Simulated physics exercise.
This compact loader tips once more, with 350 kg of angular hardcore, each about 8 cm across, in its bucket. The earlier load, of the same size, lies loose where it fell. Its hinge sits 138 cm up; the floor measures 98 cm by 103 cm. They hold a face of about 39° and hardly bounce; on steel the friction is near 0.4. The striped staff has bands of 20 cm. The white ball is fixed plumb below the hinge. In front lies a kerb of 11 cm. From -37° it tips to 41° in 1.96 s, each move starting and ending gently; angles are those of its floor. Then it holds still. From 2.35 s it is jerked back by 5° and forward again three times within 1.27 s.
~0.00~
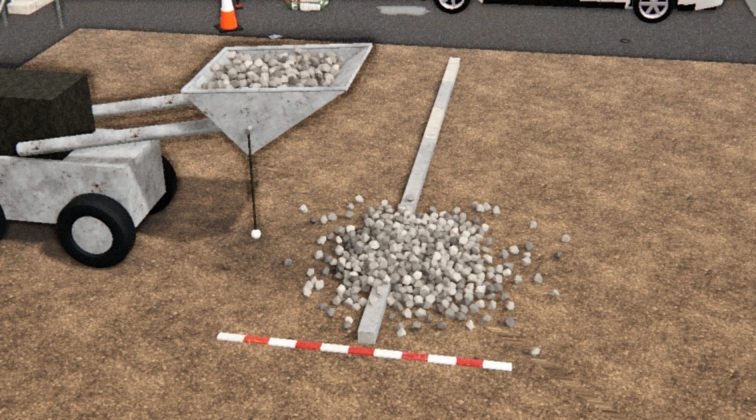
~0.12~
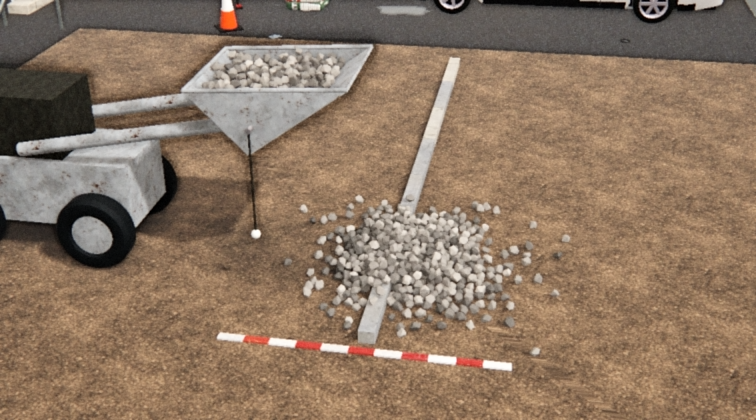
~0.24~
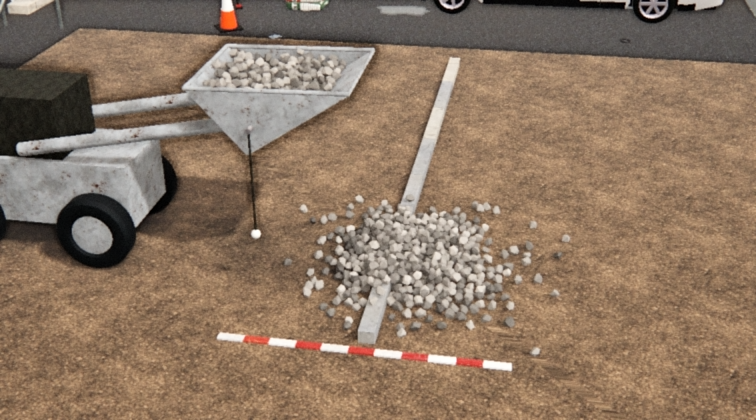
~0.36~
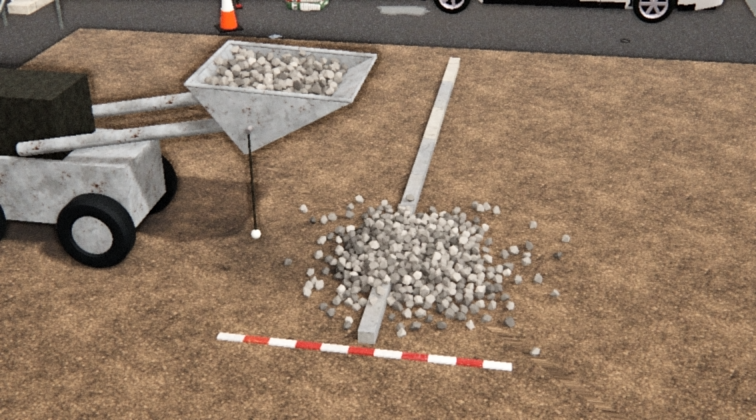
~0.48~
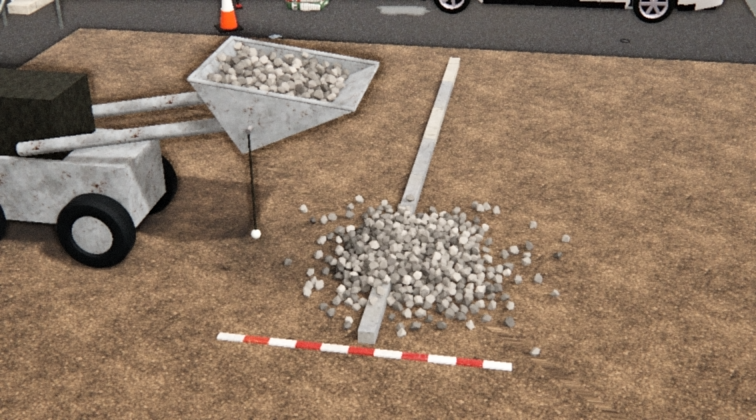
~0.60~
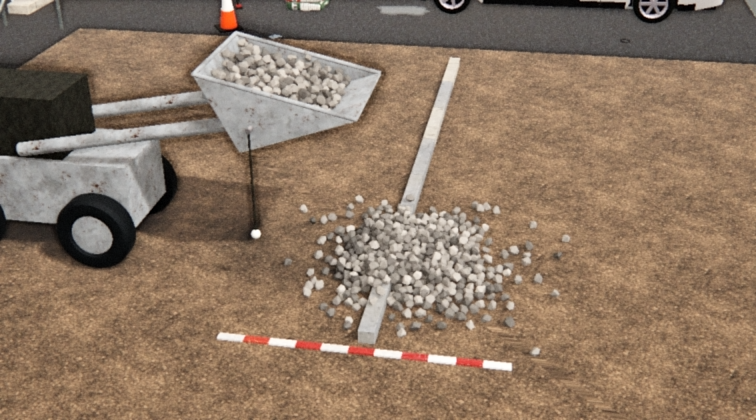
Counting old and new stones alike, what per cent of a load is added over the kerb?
Roughly 37 per cent of a load more.
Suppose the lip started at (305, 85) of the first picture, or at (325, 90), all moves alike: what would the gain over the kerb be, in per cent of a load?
About 5 and 15 per cent.
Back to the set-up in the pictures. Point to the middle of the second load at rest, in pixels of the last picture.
Around (379, 244).
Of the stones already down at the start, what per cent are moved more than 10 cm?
About 5 per cent.
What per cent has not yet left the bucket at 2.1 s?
About 45 per cent.
After 1.5 s the floor is at 29°; in per cent of one load, 100 in the bucket, 40 on this side of the kerb, 60 over the kerb; the foremost stones are at (543, 266).
After 2.1 s the floor is at 41°; in per cent of one load, 47 in the bucket, 93 on this side of the kerb, 60 over the kerb; the foremost stones are at (543, 266).
After 4.1 s the floor is at 41°; in per cent of one load, 0 in the bucket, 104 on this side of the kerb, 96 over the kerb; the foremost stones are at (543, 266).
After 6.7 s the floor is at 41°; in per cent of one load, 0 in the bucket, 104 on this side of the kerb, 96 over the kerb; the foremost stones are at (543, 266). Net gain over the kerb, 37.
